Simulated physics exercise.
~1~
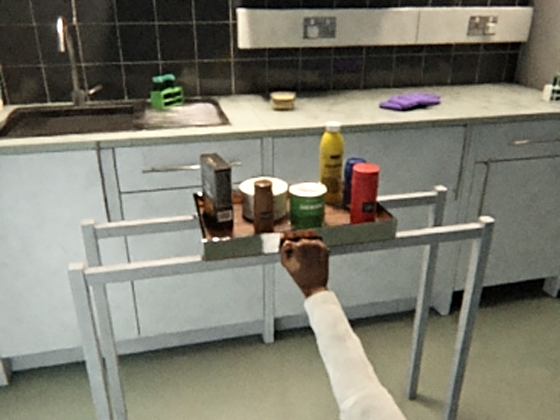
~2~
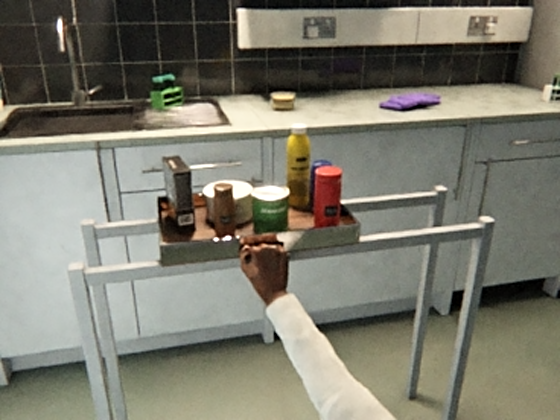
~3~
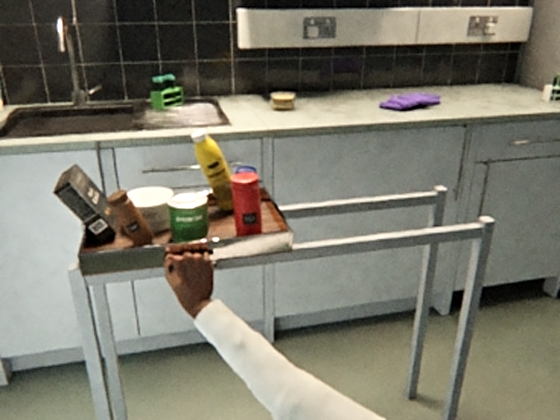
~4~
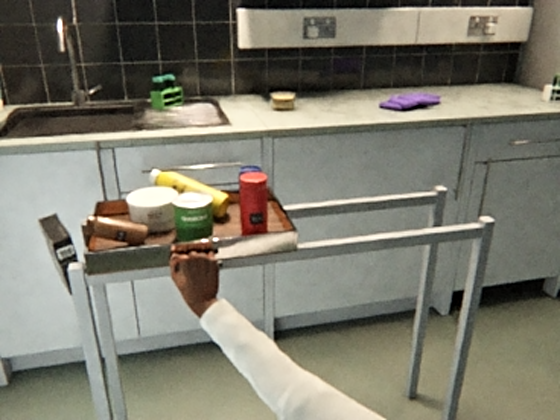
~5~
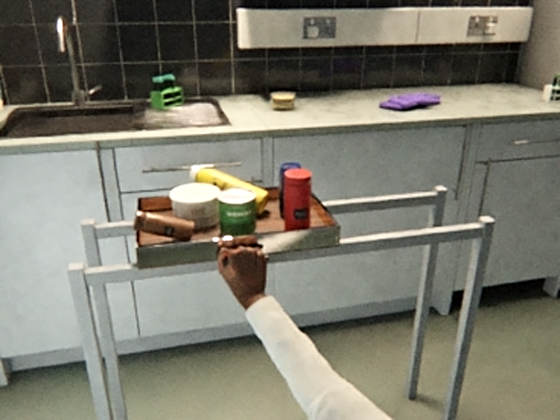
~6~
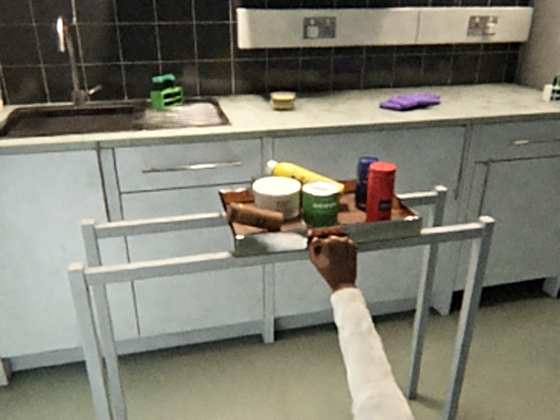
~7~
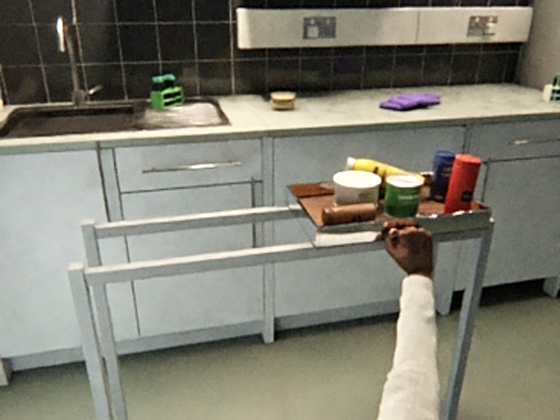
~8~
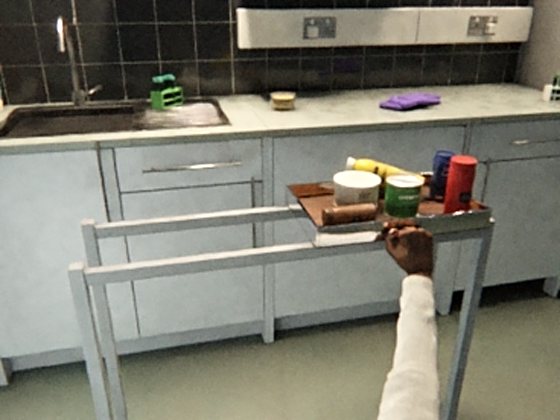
A hand slid a loaded tray left along its rails until it stopped, tipping the black packet off the end and toppling a brown shaker and yellow bottle, then pushed it right to the far end, where the other containers stayed upright.
